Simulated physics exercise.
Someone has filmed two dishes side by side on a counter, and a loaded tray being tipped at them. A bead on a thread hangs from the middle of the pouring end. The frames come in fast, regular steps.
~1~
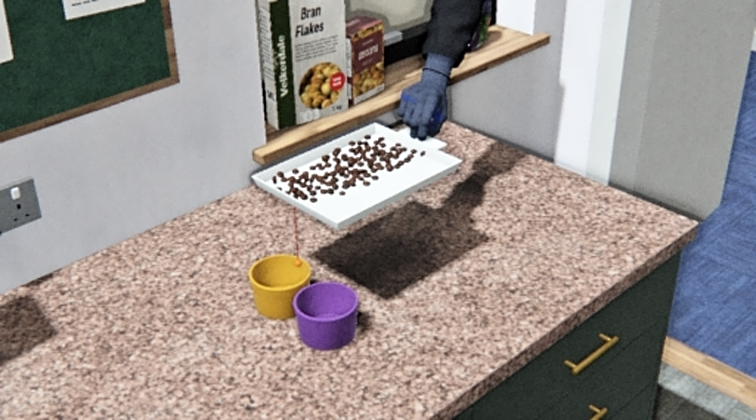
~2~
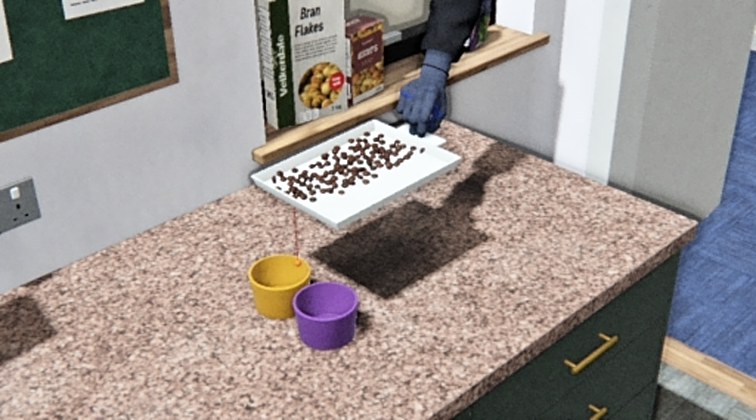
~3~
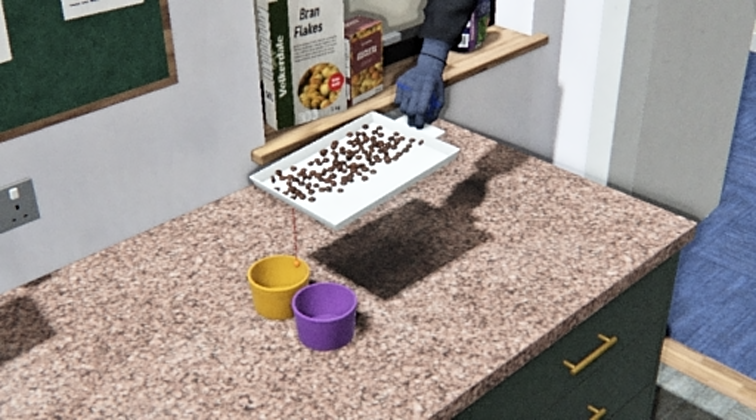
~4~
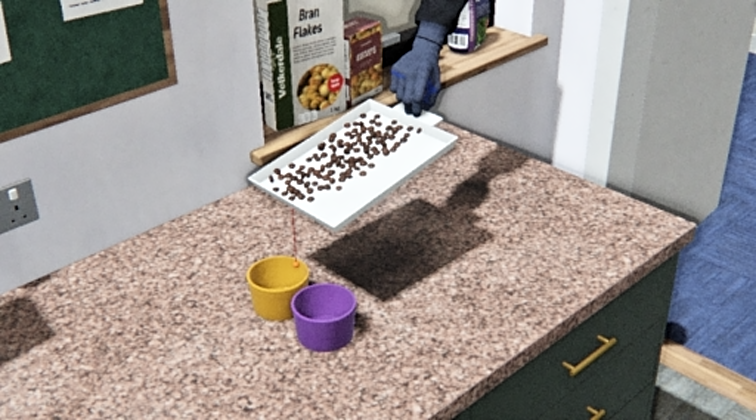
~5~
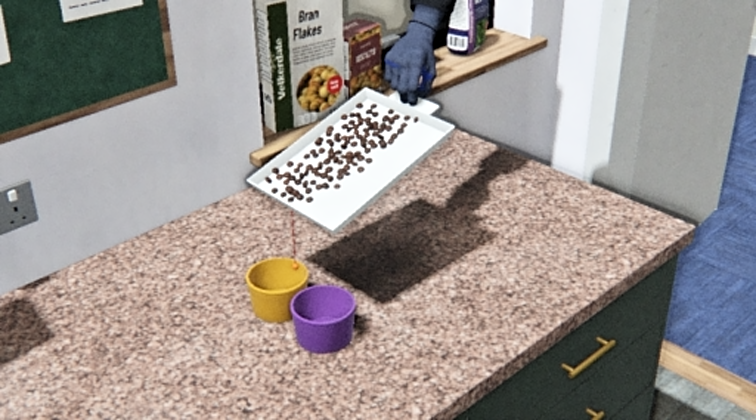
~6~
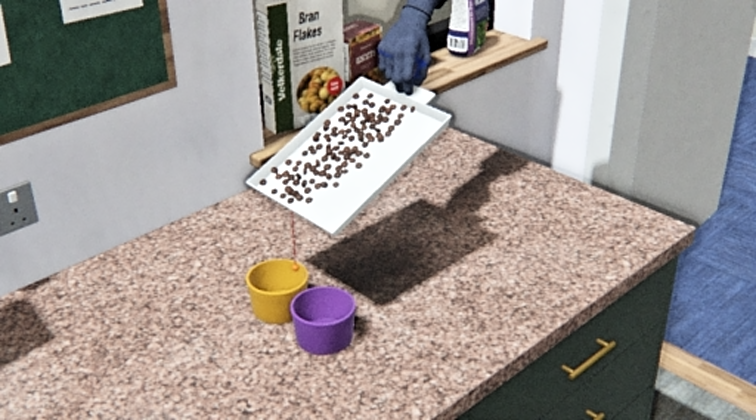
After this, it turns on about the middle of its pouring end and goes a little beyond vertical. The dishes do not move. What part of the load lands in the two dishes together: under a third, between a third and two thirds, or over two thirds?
Together they catch from one third to two thirds.
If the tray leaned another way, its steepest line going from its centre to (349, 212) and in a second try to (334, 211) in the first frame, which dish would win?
First the right-hand dish, then right.
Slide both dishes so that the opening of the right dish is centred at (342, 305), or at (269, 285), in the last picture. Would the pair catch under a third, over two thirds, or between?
The first try: Less than a third. The second: In the middle band.
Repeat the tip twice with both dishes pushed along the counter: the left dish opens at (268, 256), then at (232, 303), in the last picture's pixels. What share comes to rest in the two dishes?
Near 10 % and 10 %.
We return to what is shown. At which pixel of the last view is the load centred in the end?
At about (283, 320).
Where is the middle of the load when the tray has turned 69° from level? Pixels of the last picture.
Near (286, 205).
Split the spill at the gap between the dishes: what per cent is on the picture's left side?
Close to 100 per cent.
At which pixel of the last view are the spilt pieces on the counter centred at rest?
Close to (226, 356).
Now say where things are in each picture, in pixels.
In the first frame, corners of the pouring end at (257, 176) and (338, 220), level; middle of the load at (351, 164), flat chocolate drops; left dish at (258, 297); right dish at (303, 327); bead on its thread at (298, 263).
In the second frame, corners of the pouring end at (257, 176) and (337, 220), level; middle of the load at (350, 162).
In the third frame, corners of the pouring end at (255, 177) and (336, 221), tipped barely, level across its low end; middle of the load at (349, 158).
In the fourth frame, corners of the pouring end at (254, 178) and (334, 223), tipped a little, level across its low end; middle of the load at (347, 152).
In the fifth frame, corners of the pouring end at (252, 179) and (333, 226), tipped clearly, level across its low end; middle of the load at (344, 147).
In the sixth frame, corners of the pouring end at (251, 181) and (332, 228), tipped clearly, level across its low end; middle of the load at (341, 143); left dish at (255, 301); right dish at (300, 332).
Soon, tray tipped steeply; most on the tray; about a quarter in the air.
A while on, tray tipped past a quarter turn; a stray few on the tray; about a quarter in the right dish; about a quarter in the left dish; about half outside both; a small part in the air.
Towards the end, tray tipped past a quarter turn; about a quarter in the right dish; about a quarter in the left dish; about half outside both.
Finally, tray tipped past a quarter turn; about a quarter in the right dish; about a quarter in the left dish; about half outside both.
